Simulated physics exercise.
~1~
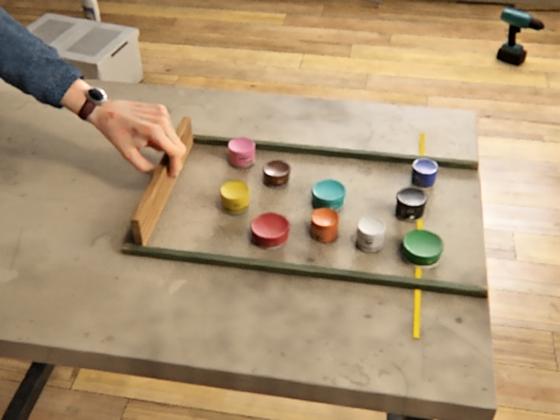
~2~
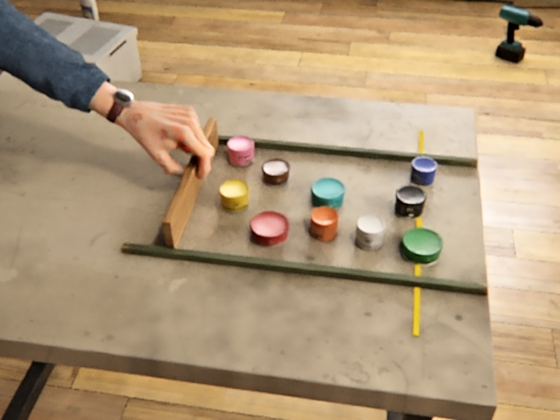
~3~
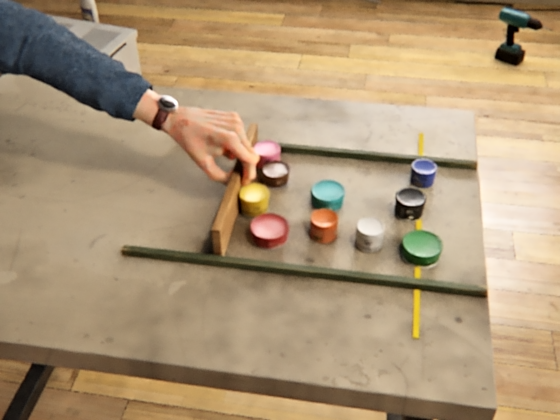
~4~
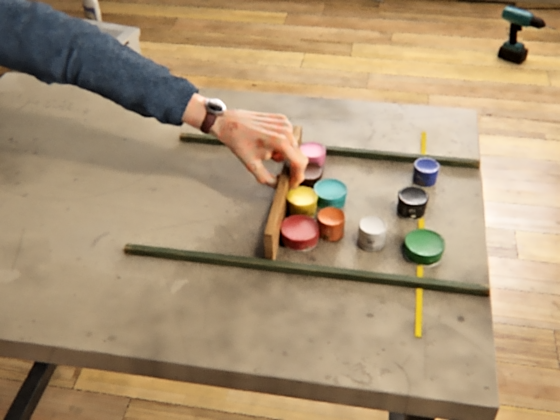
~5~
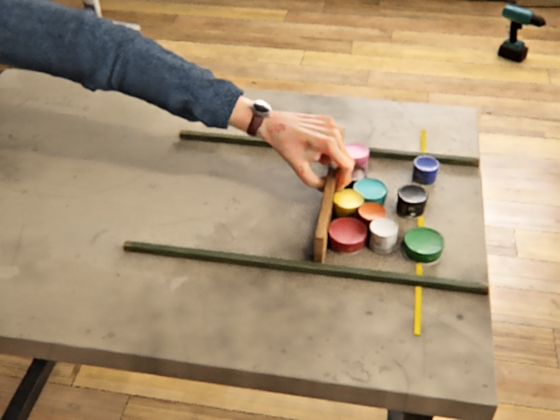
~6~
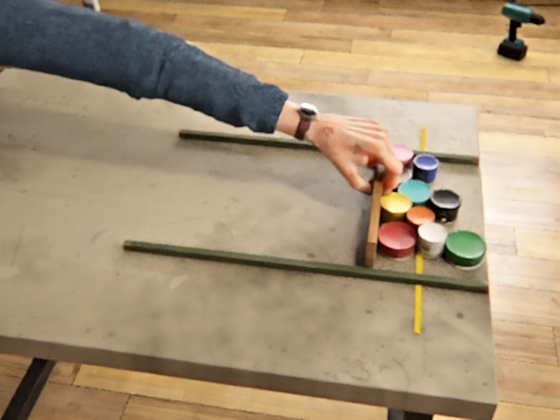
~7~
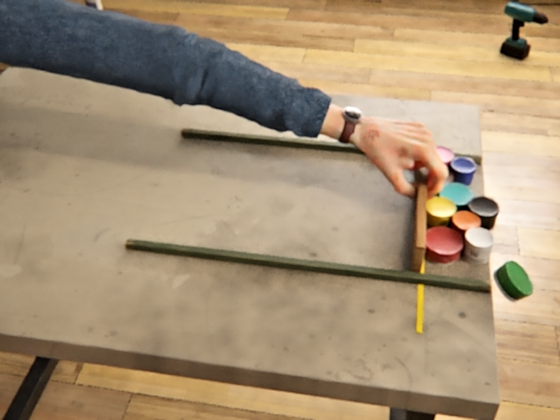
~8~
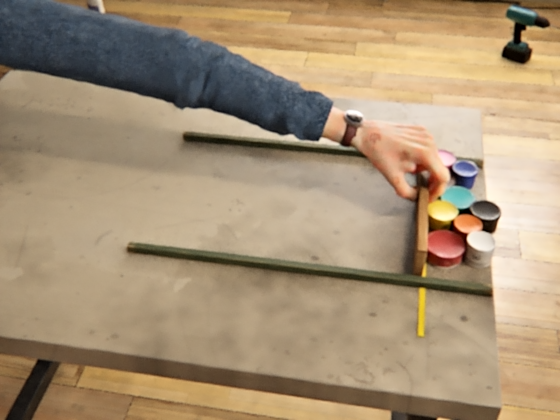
A hand pushed a wooden board to the right between two green rails, sweeping a scattered group of colorful tins together toward the table's edge. The green tin tipped off the edge, and the board stopped at the yellow strip with the others still bunched on the table.
